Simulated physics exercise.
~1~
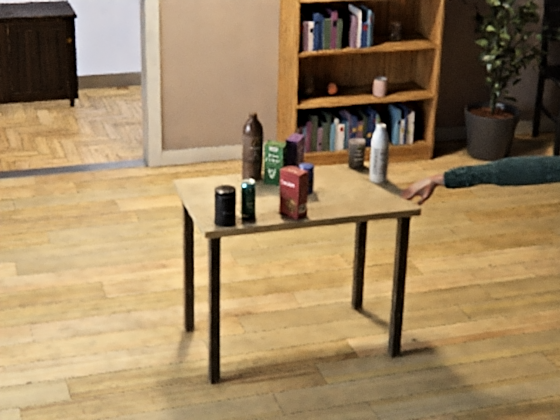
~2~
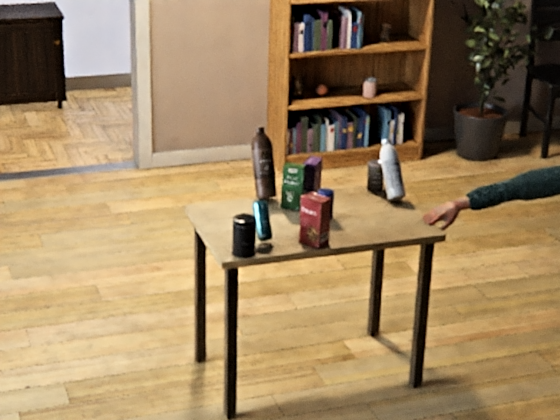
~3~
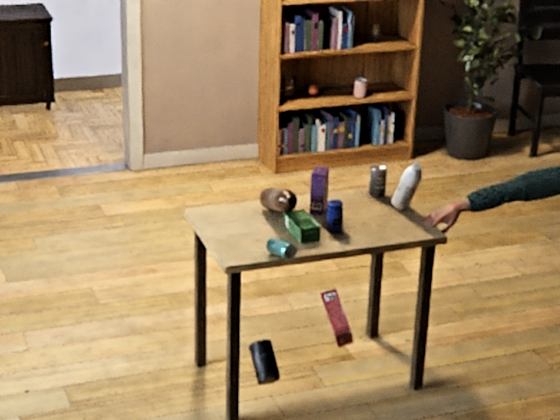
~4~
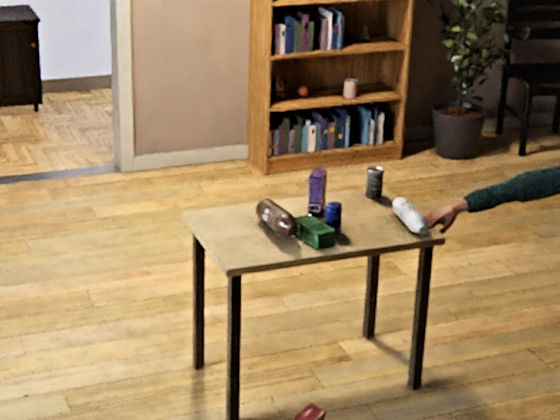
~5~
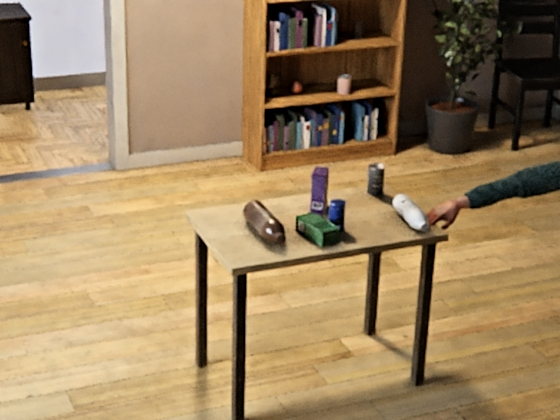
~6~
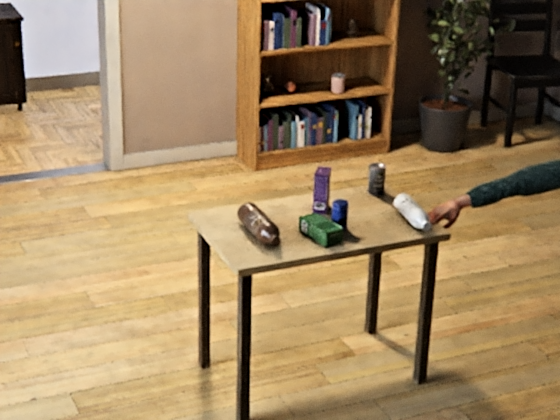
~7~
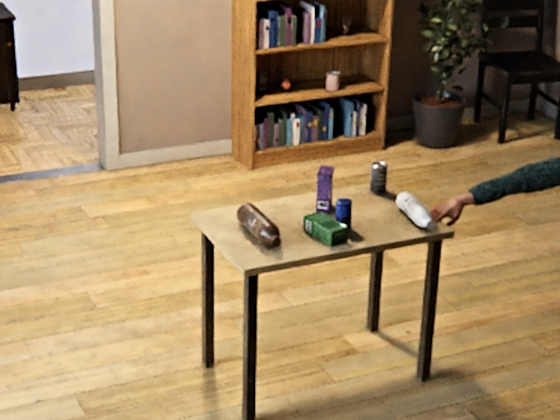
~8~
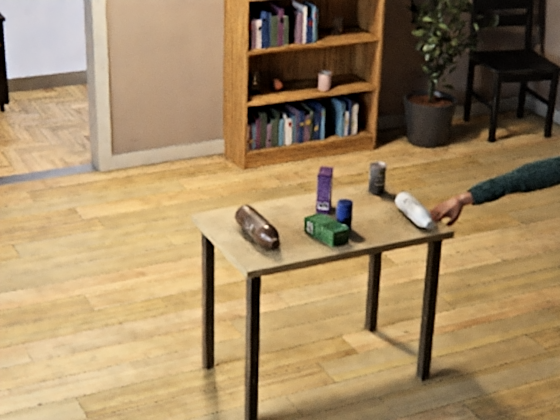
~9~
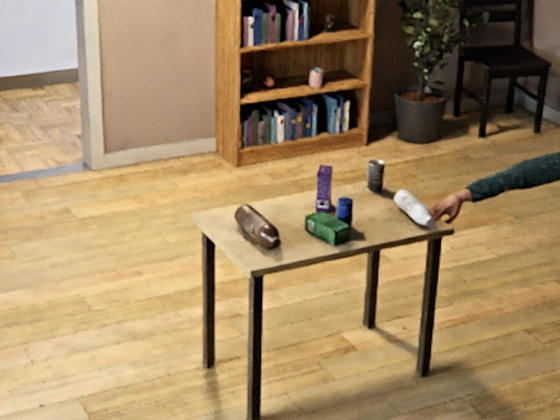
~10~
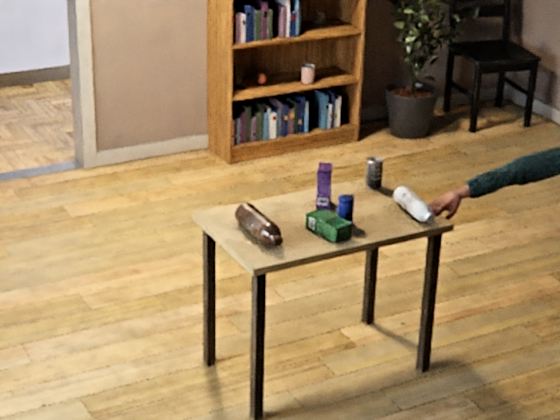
Side table jolting under a hand at its corner, red carton and two cans dropping off, bottles and green packet left toppled.
